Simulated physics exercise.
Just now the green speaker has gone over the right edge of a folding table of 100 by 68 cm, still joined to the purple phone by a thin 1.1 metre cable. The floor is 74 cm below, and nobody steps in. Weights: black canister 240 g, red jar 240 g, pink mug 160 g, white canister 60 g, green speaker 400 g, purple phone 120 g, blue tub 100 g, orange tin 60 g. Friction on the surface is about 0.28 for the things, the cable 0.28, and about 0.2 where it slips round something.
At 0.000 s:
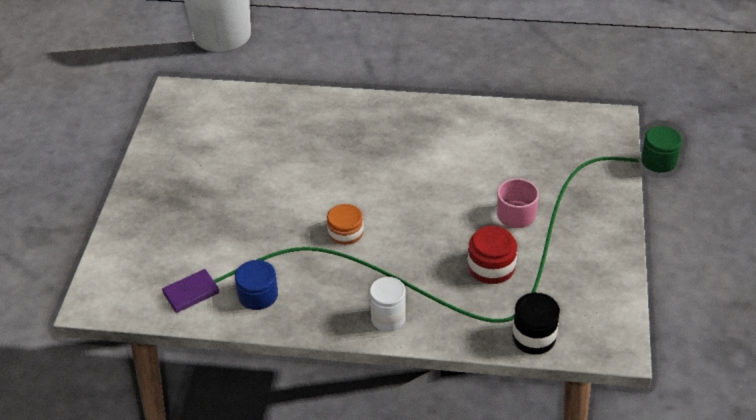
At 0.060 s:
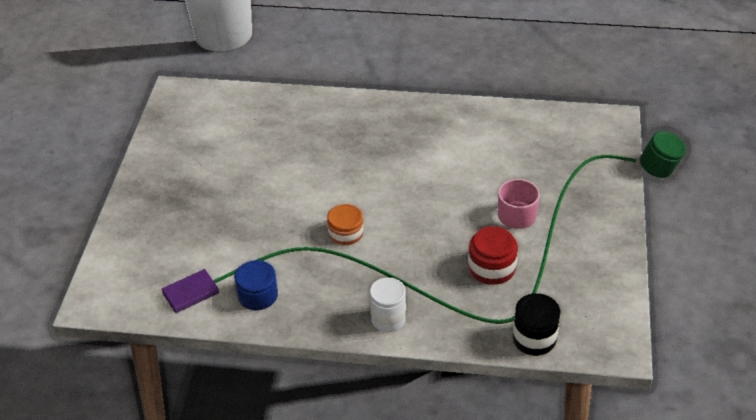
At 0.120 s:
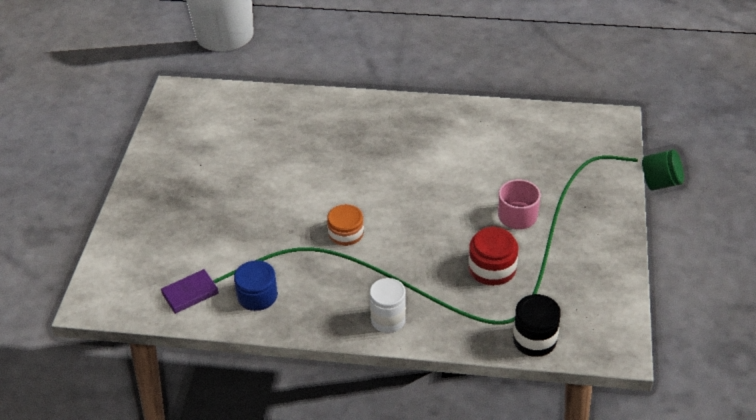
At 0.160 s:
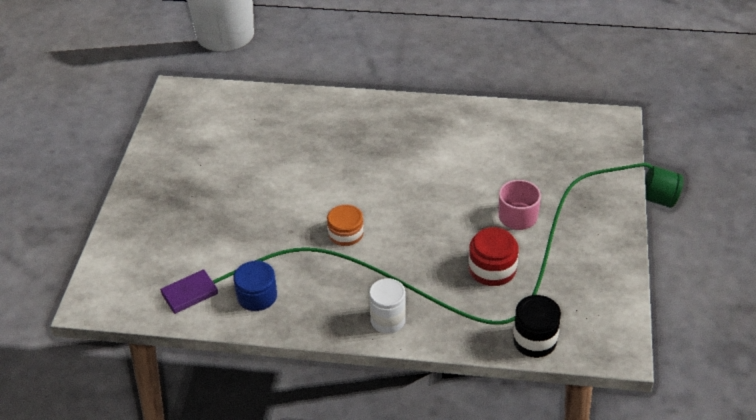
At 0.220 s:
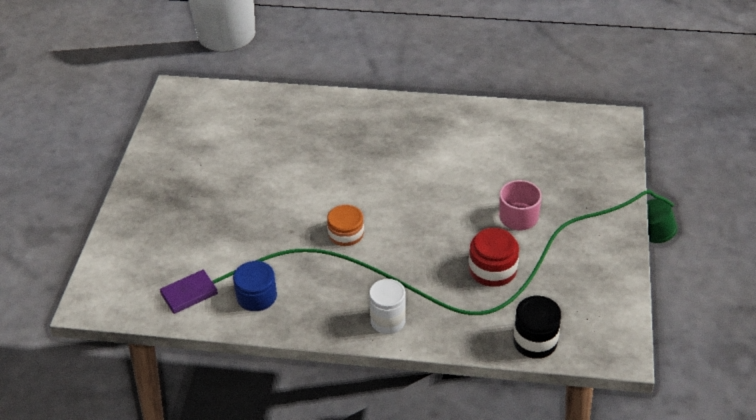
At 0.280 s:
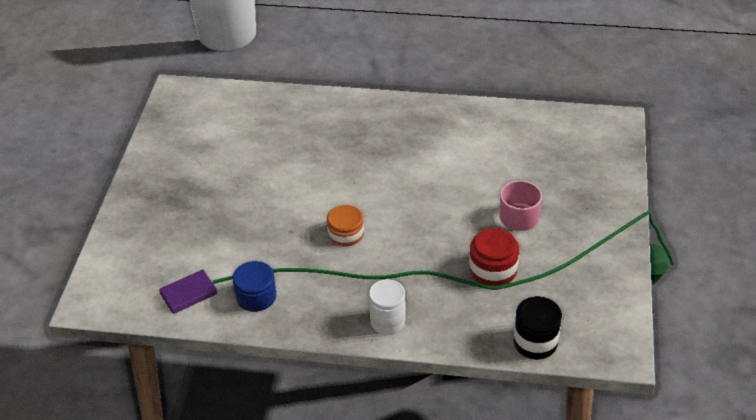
A green cylinder drops past the table's right edge, pulling its green cable straighter across the tabletop.
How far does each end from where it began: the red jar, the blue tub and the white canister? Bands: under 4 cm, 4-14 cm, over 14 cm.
In order: The red jar moves a moderate way; the blue tub ends far away; the white canister stays in the low band.
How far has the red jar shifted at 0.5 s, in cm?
It has shifted some 8 centimetres from where it began.
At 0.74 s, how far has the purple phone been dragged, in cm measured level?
It has shifted around 54 cm.
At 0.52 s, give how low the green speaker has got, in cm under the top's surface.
I'd say close to 70 centimetres below.
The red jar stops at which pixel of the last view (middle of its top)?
Top at rest: About (514, 205).
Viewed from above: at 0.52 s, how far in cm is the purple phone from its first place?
It sits roughly 38 cm from where it started, seen from above.
By 0.5 s, the cable's tail end at (434, 259); blue tub 15 cm off its start, red jar 8 cm off its start, purple phone 38 cm off its start.
By 0.7 s, the cable's tail end at (516, 259); blue tub over the edge, red jar 10 cm off its start, purple phone 55 cm off its start.
By 1.0 s, the cable's tail end at (546, 268); blue tub over the edge, red jar 10 cm off its start at (514, 205), purple phone 59 cm off its start at (535, 280).
By 1.2 s, the cable's tail end at (549, 269); blue tub over the edge, red jar 10 cm off its start, purple phone 59 cm off its start.
By 2.4 s, the cable's tail end at (549, 269); blue tub over the edge, red jar 10 cm off its start at (514, 205), white canister 0 cm off its start at (387, 293), purple phone 59 cm off its start at (536, 280).
